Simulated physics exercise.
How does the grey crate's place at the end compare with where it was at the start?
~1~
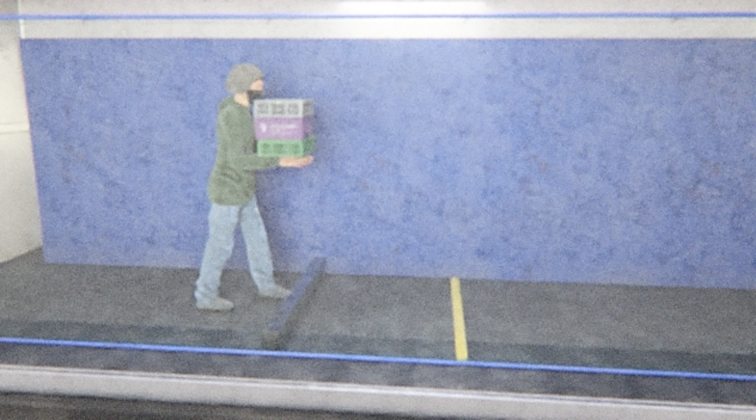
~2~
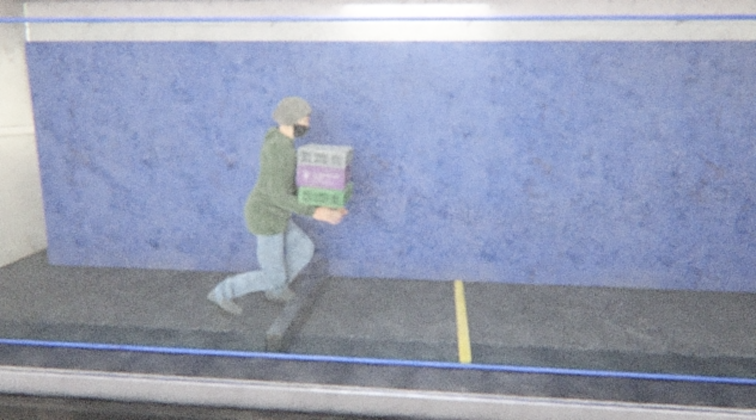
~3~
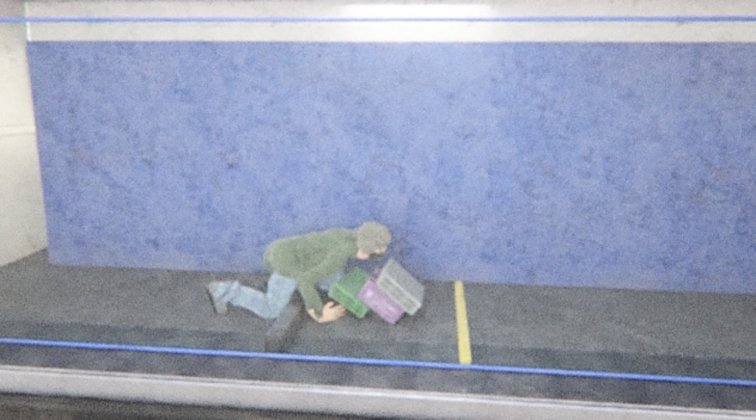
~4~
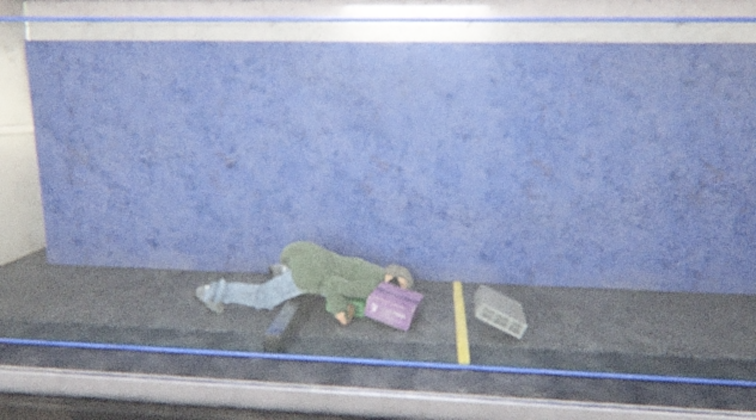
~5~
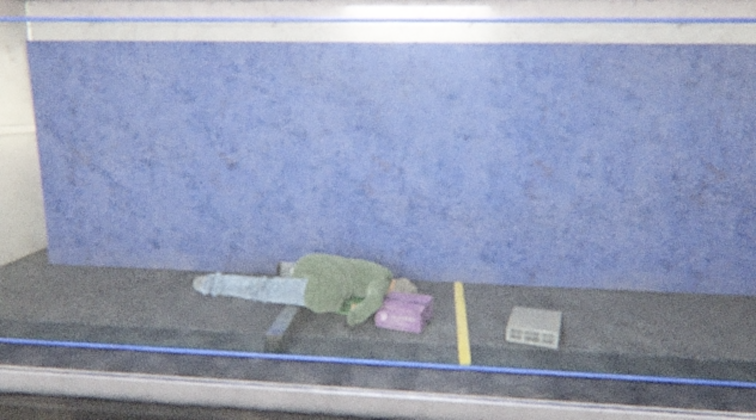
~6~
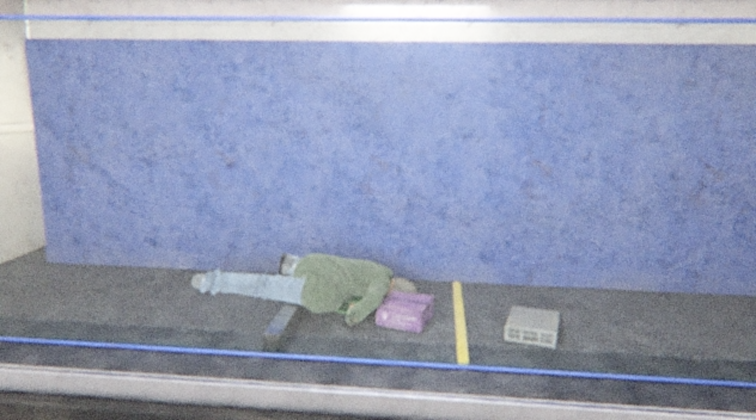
At the start the grey crate was on top of the stack in the courier's arms, left of the yellow line. At the end it lay on the floor to the right of the line, away from the courier.
On a dark floor before a blue wall, a courier carrying three stacked crates pitched forward over a low rail and fell flat, spilling the load; the purple one stopped short of the yellow line, while the grey one tumbled past it.
